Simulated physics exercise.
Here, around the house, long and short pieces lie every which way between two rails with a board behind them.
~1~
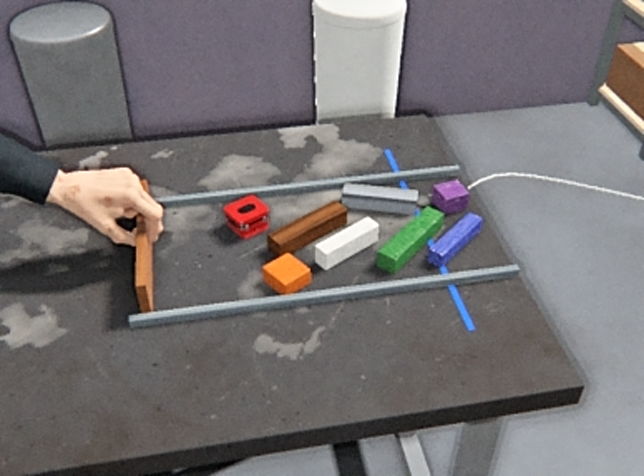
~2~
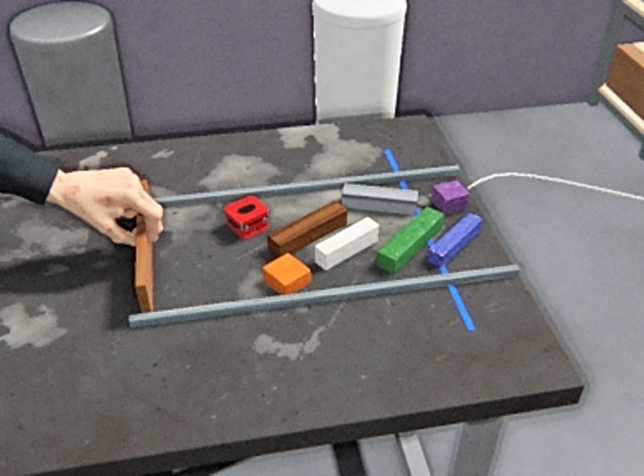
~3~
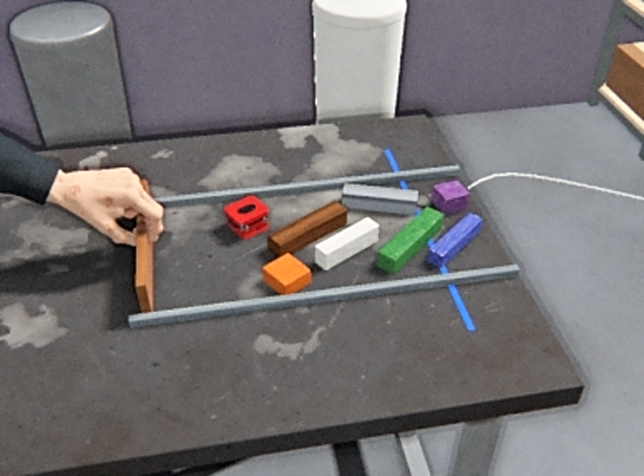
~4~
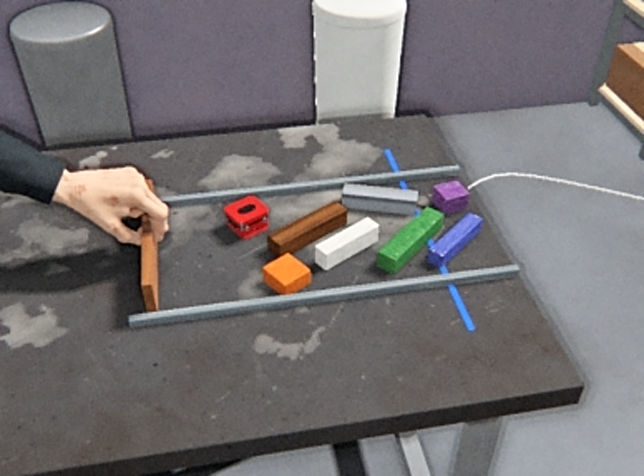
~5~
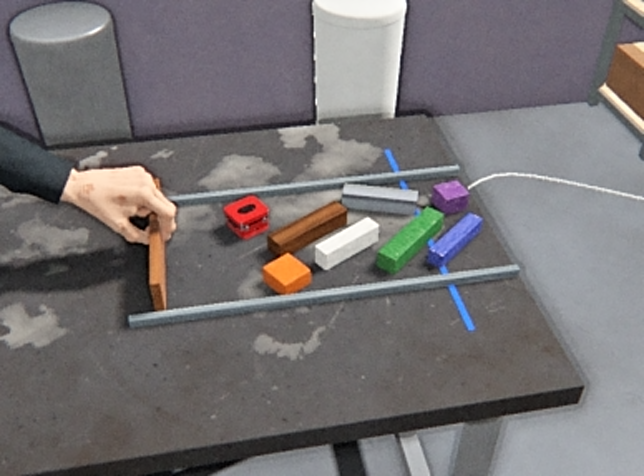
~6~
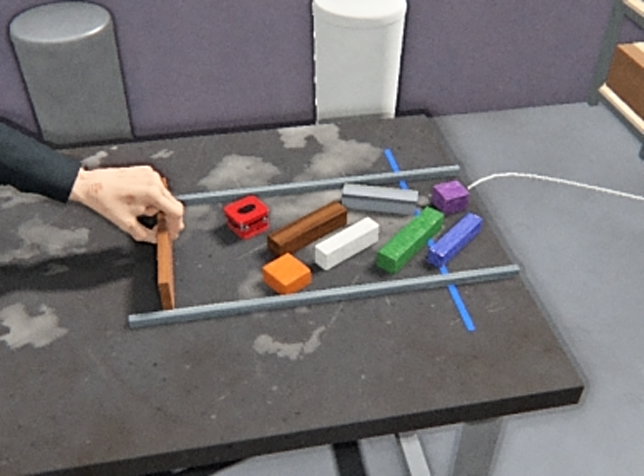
We see a hand holding an upright brown board between two grey rails on a dark table, with colourful blocks and a blue line to the right; the hand slides the board slightly rightward while the blocks stay still.
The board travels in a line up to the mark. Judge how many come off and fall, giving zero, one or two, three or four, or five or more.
Number falling: One or two.
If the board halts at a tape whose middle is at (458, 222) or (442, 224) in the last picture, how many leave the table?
Well, you'd get 6 the first time and 3 the second time.
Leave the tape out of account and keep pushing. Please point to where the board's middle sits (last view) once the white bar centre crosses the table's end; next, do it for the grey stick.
Its middle is about (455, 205) and about (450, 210).
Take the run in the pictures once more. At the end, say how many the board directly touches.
Well, it touches 5.
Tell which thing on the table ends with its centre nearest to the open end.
Green bar.
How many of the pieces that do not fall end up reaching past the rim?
The tally is 3.
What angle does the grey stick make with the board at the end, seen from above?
Roughly 90° out of line.
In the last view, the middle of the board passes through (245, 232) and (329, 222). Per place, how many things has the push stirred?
At the first spot 1, then 5.
A little later, none off yet; purple block at rest near (450, 198); blue bar at rest near (455, 240); green bar at rest near (411, 239).
When it is over, the number that fall off is one or two; down, blue bar and purple block.
